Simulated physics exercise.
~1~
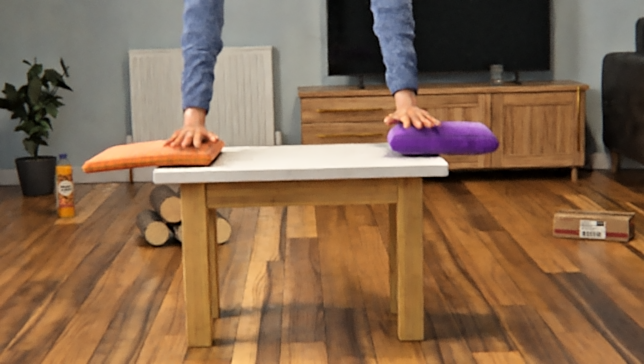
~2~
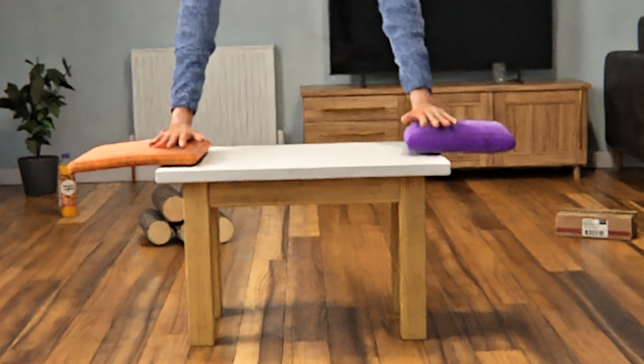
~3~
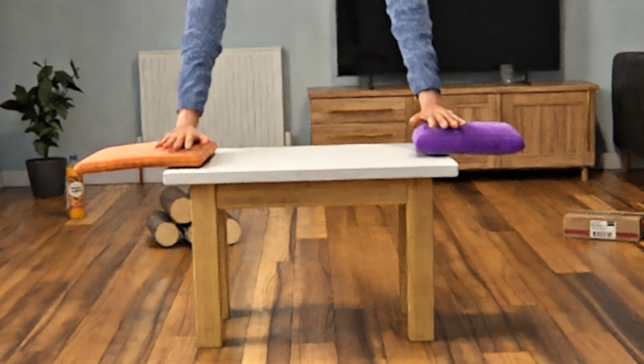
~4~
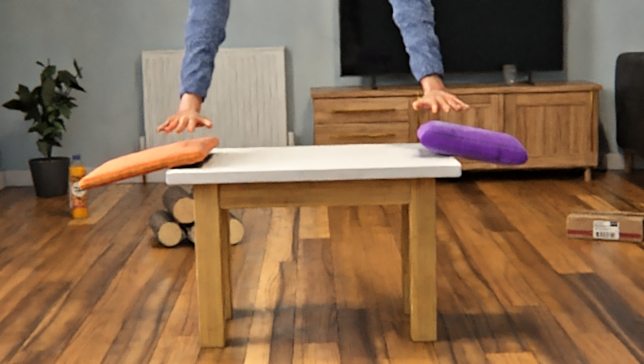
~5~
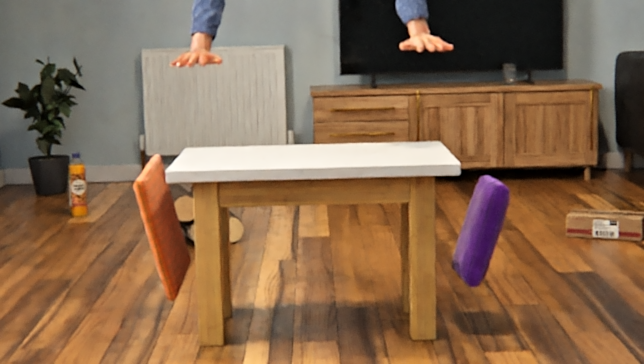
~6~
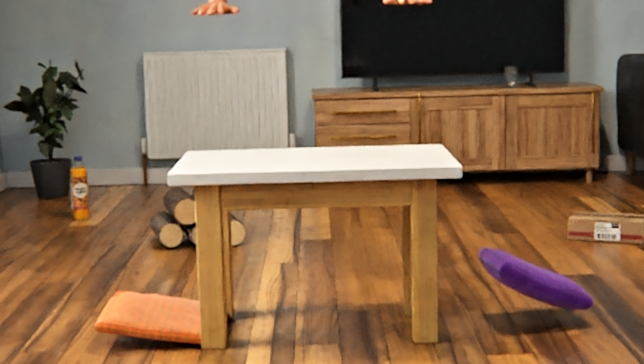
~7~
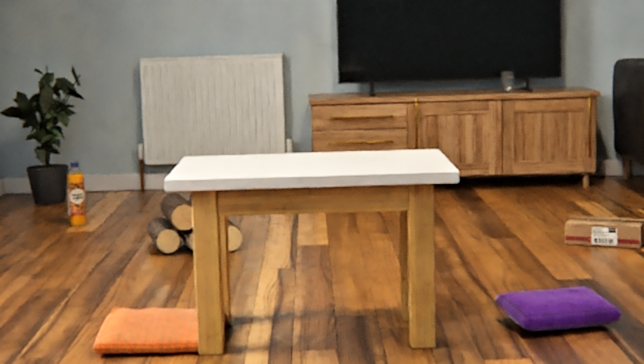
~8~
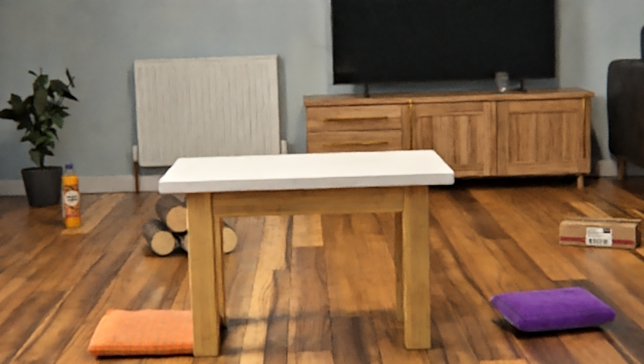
To begin with, two hands in blue sleeves rest on an orange pad and a purple cushion at opposite ends of a small white-topped wooden bench in a living room. The hands ease them outwards, the orange one to the left and the purple one to the right, until both jut well past the edges. The hands then lift away, and both items tip outwards and drop off the ends. As the hands rise out of view, the orange pad lands by the left leg while the purple one tumbles further right. Both finish lying flat on the wooden floor, leaving the bench bare.
